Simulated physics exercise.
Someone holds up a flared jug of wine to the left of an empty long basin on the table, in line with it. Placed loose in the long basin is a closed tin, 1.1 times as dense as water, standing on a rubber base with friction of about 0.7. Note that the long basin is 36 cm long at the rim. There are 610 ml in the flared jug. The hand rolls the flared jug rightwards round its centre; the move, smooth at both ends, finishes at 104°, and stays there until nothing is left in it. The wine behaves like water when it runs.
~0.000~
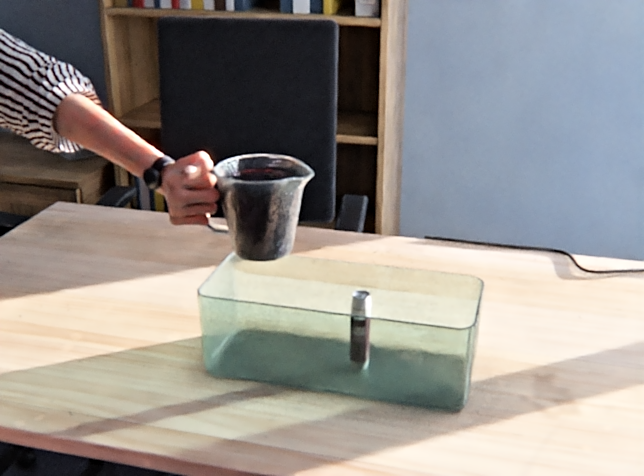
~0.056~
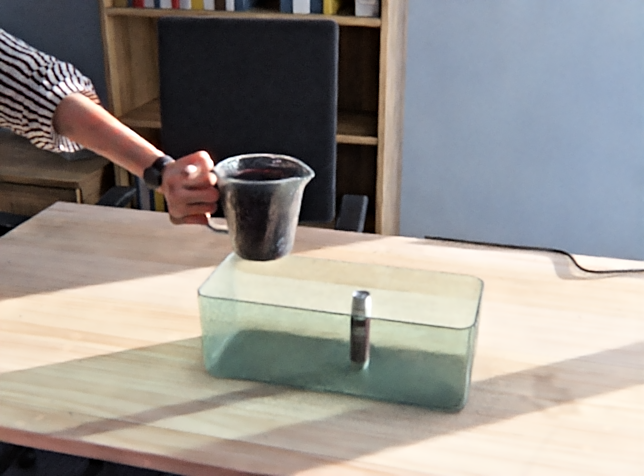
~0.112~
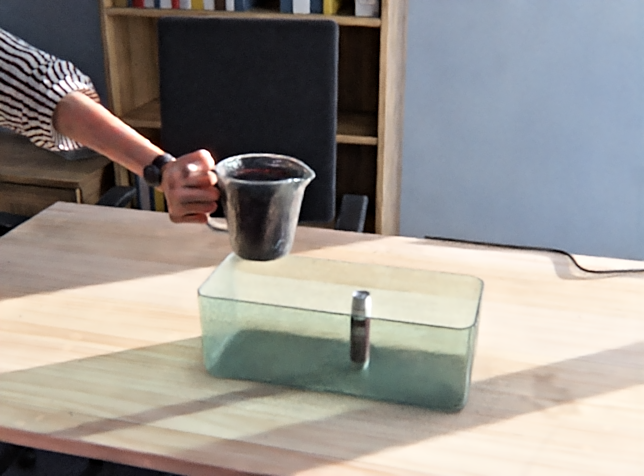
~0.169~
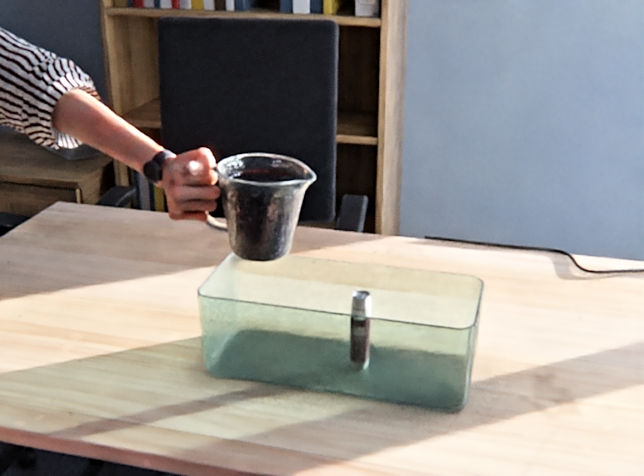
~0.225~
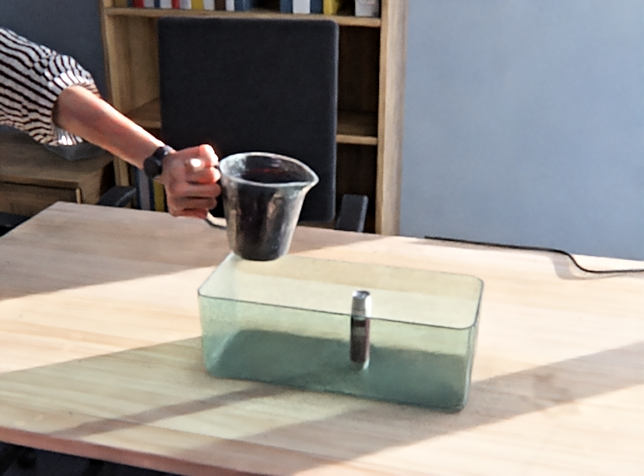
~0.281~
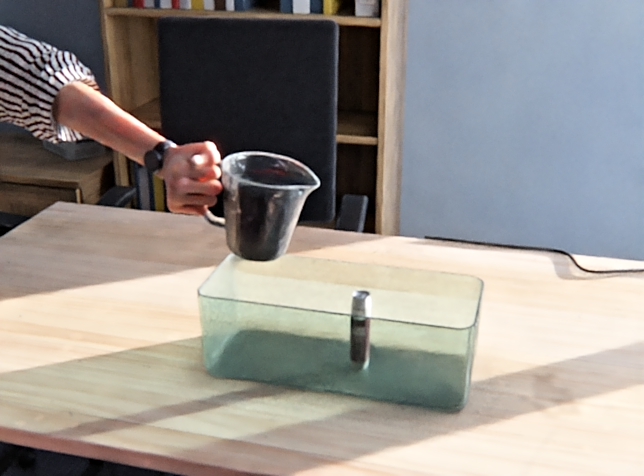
A hand in a striped sleeve and dark watch holds a clear flared jug of dark liquid above a pale wooden table, seen from slightly above in a room with a bookshelf and a black chair. Below to the right sits a long greenish see-through basin with a small dark and silver tin inside. The hand slowly tilts the jug slightly rightwards, while the view stays still.
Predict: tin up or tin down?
It tips over.
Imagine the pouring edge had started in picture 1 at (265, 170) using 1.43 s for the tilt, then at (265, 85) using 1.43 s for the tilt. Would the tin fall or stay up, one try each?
The tin stays vertical the first time and overturns the second time.
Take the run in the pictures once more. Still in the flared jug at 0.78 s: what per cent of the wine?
Close to 76 in a hundred.
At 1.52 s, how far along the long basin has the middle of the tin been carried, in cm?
About 9 cm.
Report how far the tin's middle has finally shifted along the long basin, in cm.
Net tin displacement: Roughly 9.0 cm.
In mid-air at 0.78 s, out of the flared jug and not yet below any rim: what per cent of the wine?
It comes to roughly 14 per cent.
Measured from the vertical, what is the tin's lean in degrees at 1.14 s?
It sits at roughly 15°.
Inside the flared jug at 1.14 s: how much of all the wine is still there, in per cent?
About 20 per cent.
After 0.78 s the tilt is 59° and 76 per cent is still to pour; the tin stands where it began.
After 1.14 s the tilt is 94° and 21 per cent is still to pour; the tin leans 13°.
After 1.52 s the tilt is 104° and 0 per cent is still to pour; the tin lies on its side.
After 1.93 s the tilt is 104° and 0 per cent is still to pour; the tin lies on its side.
In the end the tin lies on its side.
